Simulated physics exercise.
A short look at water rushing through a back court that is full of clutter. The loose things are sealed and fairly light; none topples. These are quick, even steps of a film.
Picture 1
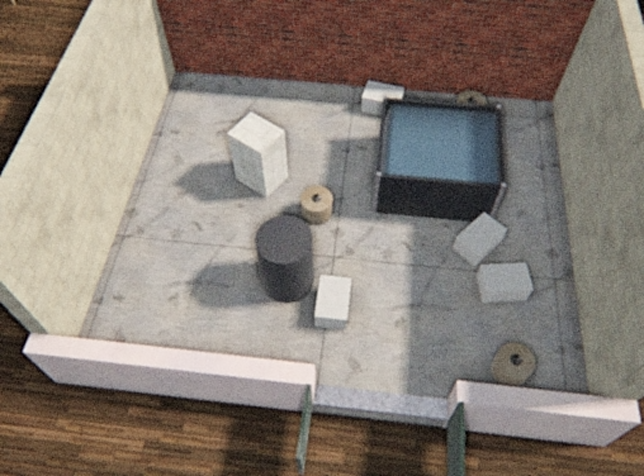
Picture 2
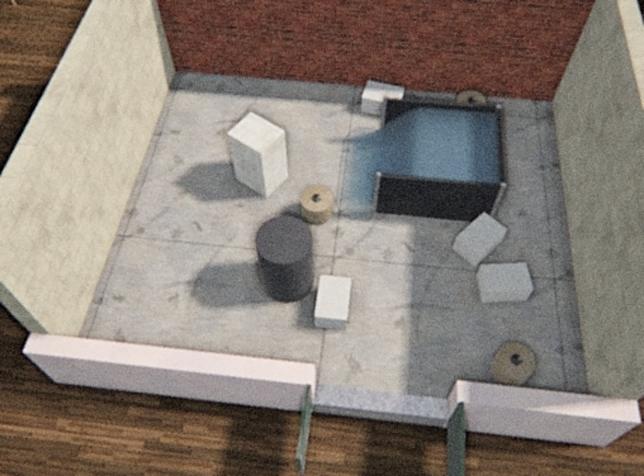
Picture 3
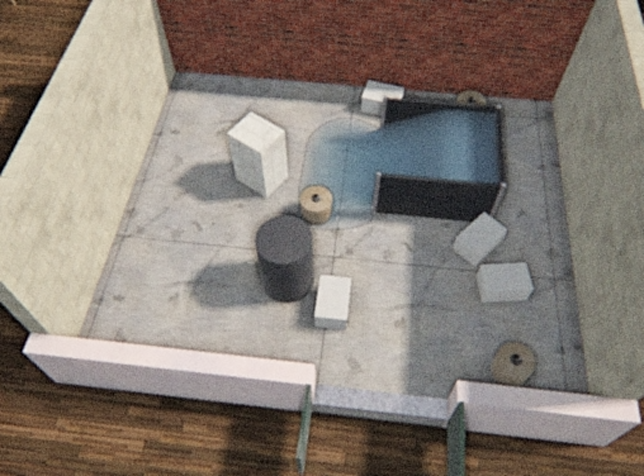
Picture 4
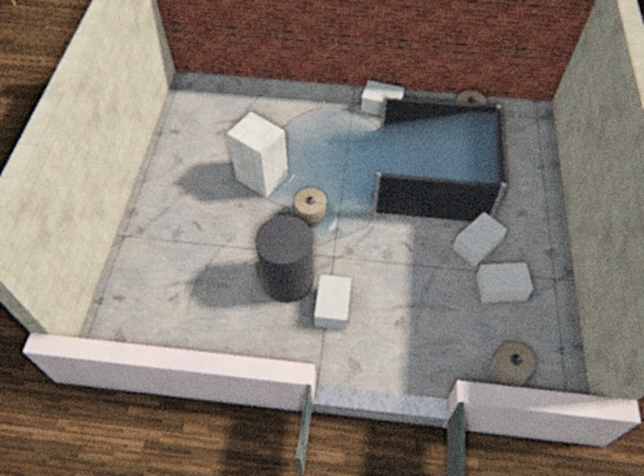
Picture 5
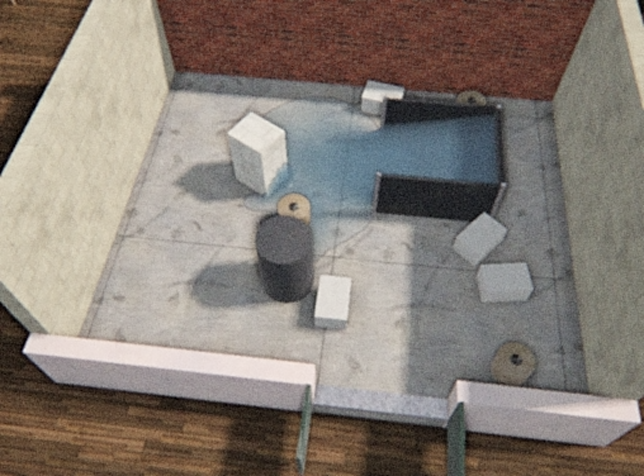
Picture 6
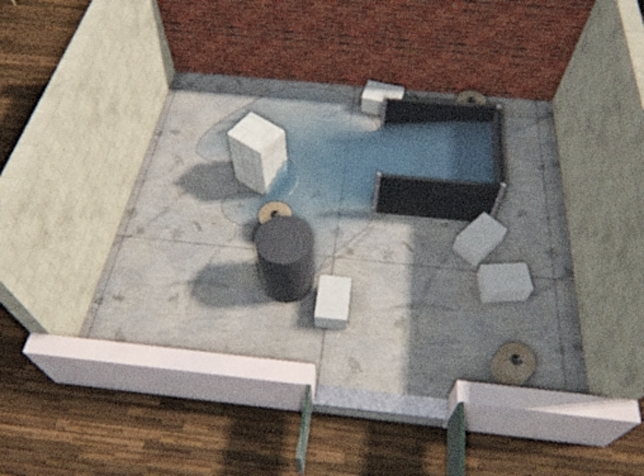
At the start, blue water sits inside a dark-walled enclosure at the upper right of a cluttered court. The enclosure's left side opens and water spreads leftward across the pale floor, reaching a tall white block. A small tan round object shifts a short way left, behind the dark cylinder, while the other objects stay put.
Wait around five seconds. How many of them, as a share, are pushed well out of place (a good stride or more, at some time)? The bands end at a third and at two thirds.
Share: Under a third.
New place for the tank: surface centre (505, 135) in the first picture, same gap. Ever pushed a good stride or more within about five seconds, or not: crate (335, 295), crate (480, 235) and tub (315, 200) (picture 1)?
In turn: Less than that, not that far, yes.
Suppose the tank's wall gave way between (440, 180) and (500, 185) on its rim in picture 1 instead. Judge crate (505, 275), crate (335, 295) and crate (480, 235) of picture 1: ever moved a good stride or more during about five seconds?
In that order: Pushed that far, short of that, moved that far.
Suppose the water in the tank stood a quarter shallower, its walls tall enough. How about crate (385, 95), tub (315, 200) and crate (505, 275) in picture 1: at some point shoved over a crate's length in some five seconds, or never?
One after the other: Under that, shifted that much, never so far.
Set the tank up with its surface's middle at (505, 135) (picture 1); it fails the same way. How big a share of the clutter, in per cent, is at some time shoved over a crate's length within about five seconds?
Near 30 in a hundred.
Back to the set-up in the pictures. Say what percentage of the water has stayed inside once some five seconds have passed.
Near 100 in a hundred.
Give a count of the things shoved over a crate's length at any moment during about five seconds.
That makes 1.
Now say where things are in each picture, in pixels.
In the first picture, a tub at (316, 198) rests on the ground; a tub at (516, 360), on the bottom; 0 of 7 have shifted.
In the second picture, a tub at (316, 198) rests on the ground; a tub at (516, 360), on the bottom; 0 of 7 have shifted.
In the third picture, a tub at (316, 199) rests on the ground; a tub at (516, 360), on the bottom; 0 of 7 have shifted.
In the fourth picture, a tub at (310, 201) rests on the ground, close to its start; a tub at (516, 360) rests on the ground; 1 of 7 have shifted.
In the fifth picture, a tub at (294, 207), on the bottom, a stride from its start; a tub at (516, 360), on the bottom; 1 of 7 have shifted.
In the sixth picture, a tub at (275, 215) rests on the ground, a stride from its start; a tub at (516, 360), on the bottom; 1 of 7 have shifted.
A moment on, 1 of 7 are well off their spots; 0 afloat.
Next, 1 of 7 are well off their spots; 1 afloat.
Later, 1 of 7 are well off their spots; 1 afloat.
In the end, 1 of 7 are well off their spots, and 1 have been at some point; 1 afloat.
